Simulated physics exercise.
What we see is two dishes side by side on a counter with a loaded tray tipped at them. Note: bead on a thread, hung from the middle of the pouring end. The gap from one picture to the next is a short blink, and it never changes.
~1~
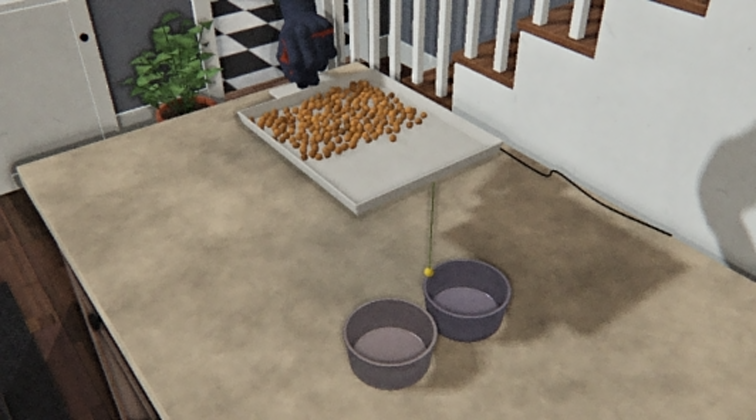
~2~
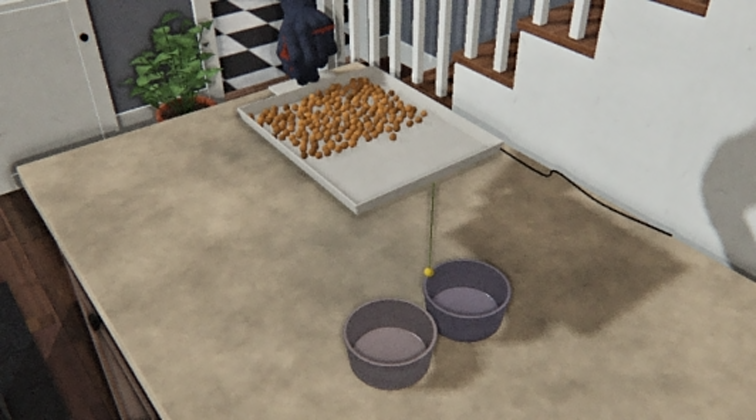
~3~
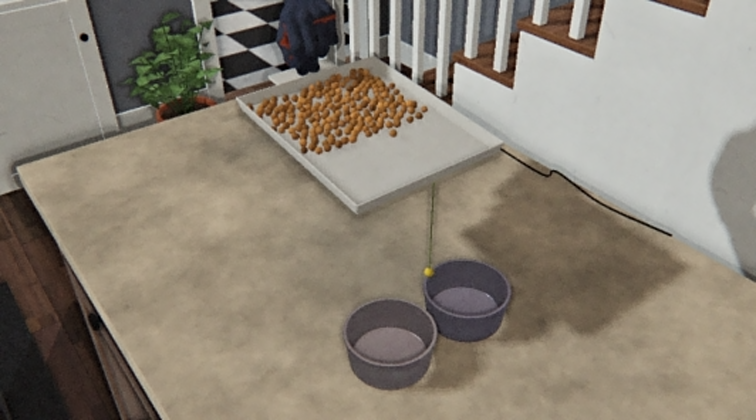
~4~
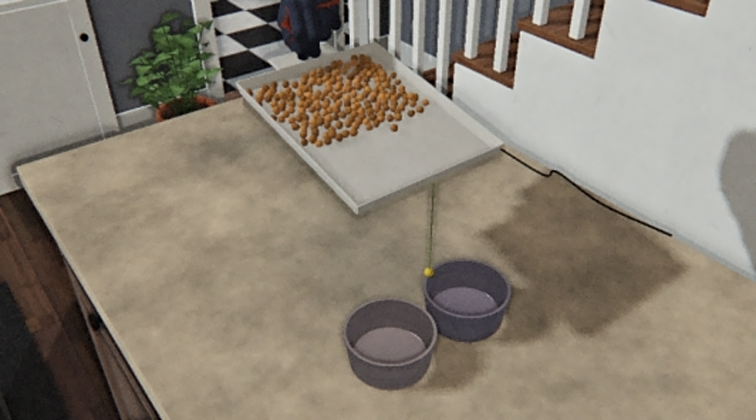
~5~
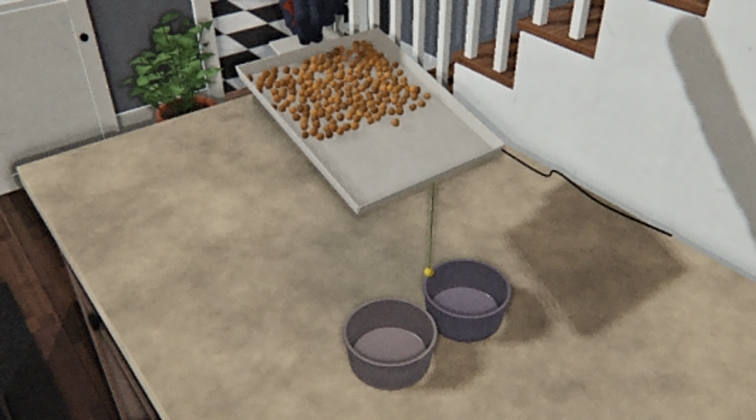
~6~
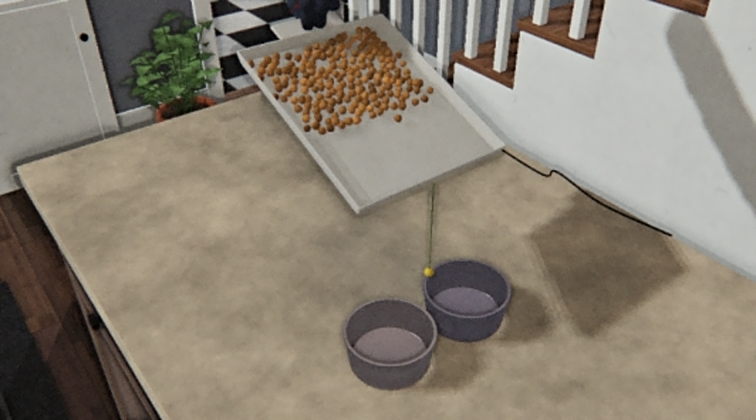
A pale tray holding orange-brown roasted chickpeas at its far end sits above a mottled beige counter, seen from above at an angle, with a staircase and potted plant behind. Two grey-purple dishes stand side by side below, near a yellow bead hanging on a thread. A dark hand-like shape at the far end slowly lifts it, tilting the tray toward the viewer, while the camera stays still.
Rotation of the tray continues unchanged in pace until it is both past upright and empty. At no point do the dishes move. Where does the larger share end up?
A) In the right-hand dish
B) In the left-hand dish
Answer: A.
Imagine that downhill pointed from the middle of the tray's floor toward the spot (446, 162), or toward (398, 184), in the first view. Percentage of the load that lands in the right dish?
You'd see roughly 40 per cent the first time and 10 per cent the second.
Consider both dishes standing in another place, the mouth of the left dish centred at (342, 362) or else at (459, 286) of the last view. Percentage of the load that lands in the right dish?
40 %, then 10 %.
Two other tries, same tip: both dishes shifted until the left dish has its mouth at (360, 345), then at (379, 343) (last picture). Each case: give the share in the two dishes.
Around 40 per cent for the first position, around 60 per cent for the second.
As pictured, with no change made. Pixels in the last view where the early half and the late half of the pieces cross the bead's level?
I'd say close to (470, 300) at first and close to (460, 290) later on.
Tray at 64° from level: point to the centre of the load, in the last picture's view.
Centre estimate: (442, 170).
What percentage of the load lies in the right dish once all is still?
Result: Near 40 %.
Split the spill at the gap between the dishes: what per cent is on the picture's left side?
Roughly 10 in a hundred.
Just after the last frame, tray tipped steeply; the larger part on the tray; roughly a quarter in the air.
A moment on, tray tipped past a quarter turn; roughly half on the tray; about a tenth in the left dish; about a tenth in the right dish; roughly a quarter outside both; about a tenth in the air.
Further on, tray tipped past a quarter turn; roughly a quarter in the left dish; roughly a third in the right dish; roughly half outside both.
When it is over, tray tipped past a quarter turn; roughly a quarter in the left dish; roughly a third in the right dish; roughly half outside both.
